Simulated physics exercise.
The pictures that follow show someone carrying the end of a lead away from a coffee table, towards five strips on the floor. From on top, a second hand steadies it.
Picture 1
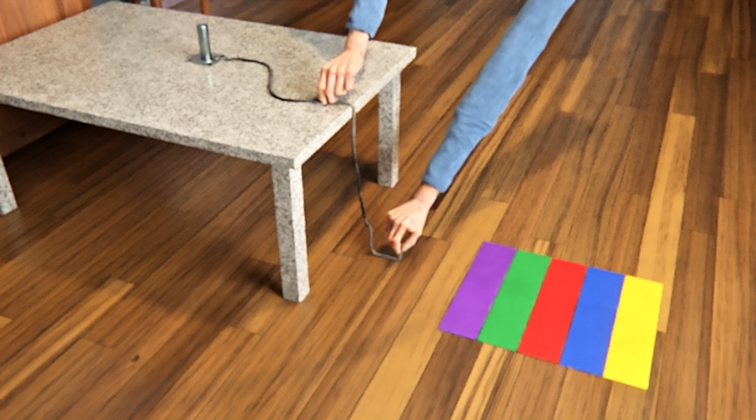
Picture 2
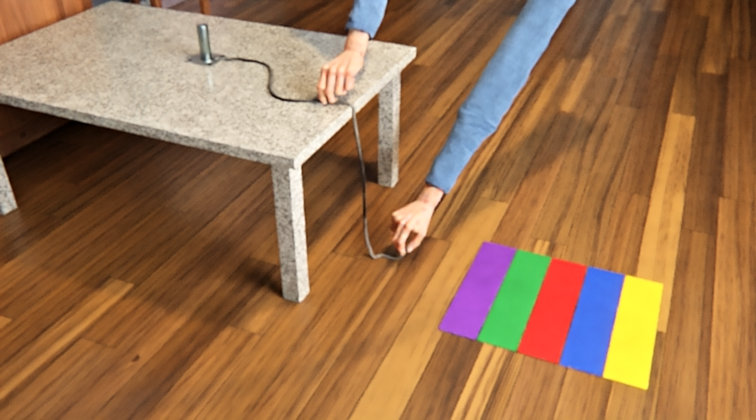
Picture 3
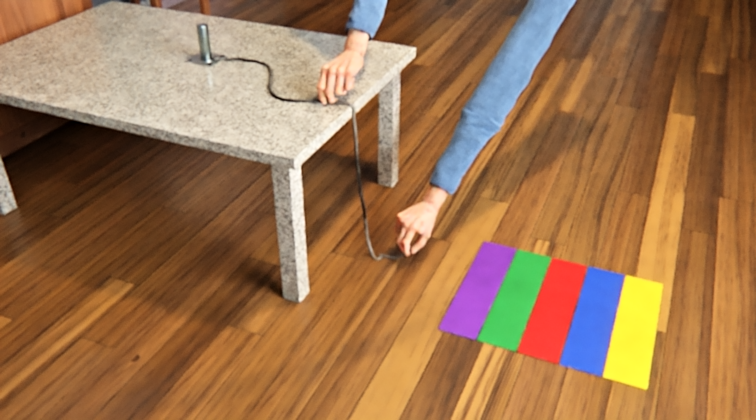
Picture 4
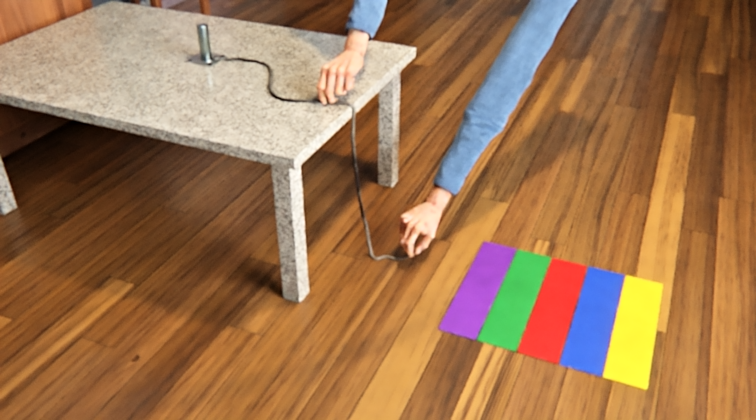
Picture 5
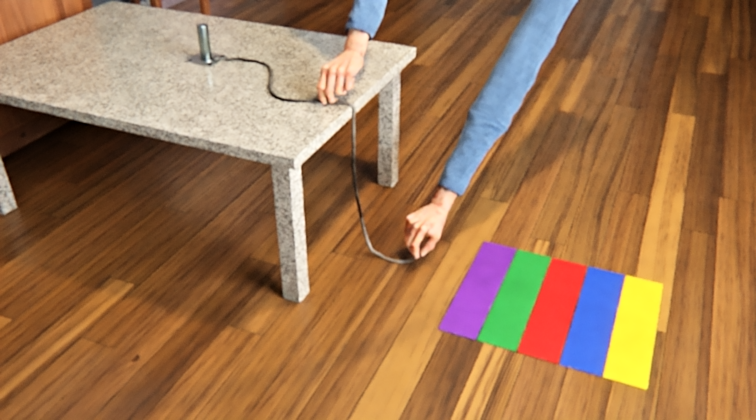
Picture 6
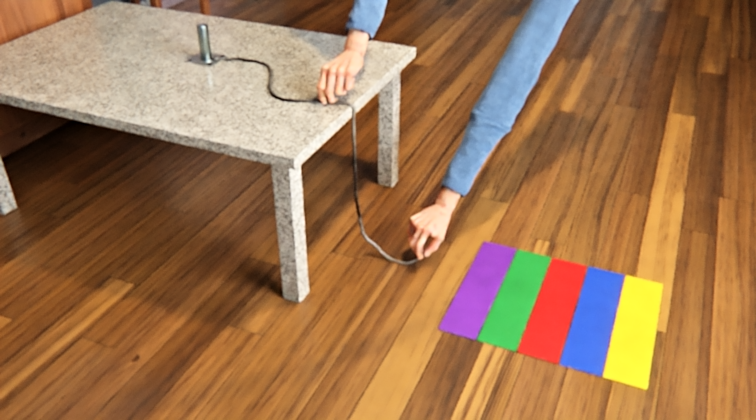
Two hands in blue sleeves work a thin dark lead at a speckled grey coffee table on a brown wooden floor, seen from above at an angle. A metal cylinder stands on the table by the lead, and purple, green, red, blue and yellow strips lie side by side at right. The lower hand draws the lead's end slightly rightward, while the upper hand and camera stay still.
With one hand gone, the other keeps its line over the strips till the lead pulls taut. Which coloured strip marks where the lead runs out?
Red.
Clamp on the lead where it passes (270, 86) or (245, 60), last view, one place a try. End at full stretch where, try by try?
Approximately (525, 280) and (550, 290), respectively.
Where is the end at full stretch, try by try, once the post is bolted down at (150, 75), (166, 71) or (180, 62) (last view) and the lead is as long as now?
The places are (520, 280), (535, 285) and (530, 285).
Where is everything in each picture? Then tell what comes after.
In the first frame, end (401, 249); purple (465, 316); green (504, 327); red (544, 338); blue (585, 350); yellow (629, 362).
In the second frame, end (405, 250); lead through (242, 59) (271, 78) (296, 101) (354, 122) (364, 188) (368, 246).
In the third frame, end (410, 252).
In the fourth frame, end (414, 253); lead through (242, 59) (271, 78) (296, 101) (353, 123) (358, 187) (370, 246).
In the fifth frame, end (419, 254).
In the sixth frame, end (423, 255); lead through (242, 59) (271, 78) (296, 101) (353, 123) (355, 186) (372, 243).
Early on, end near (498, 274); over purple.
Midway, end near (535, 284); over green.
At the end of the slack, end near (558, 289); over red. It gets as far as the red strip.
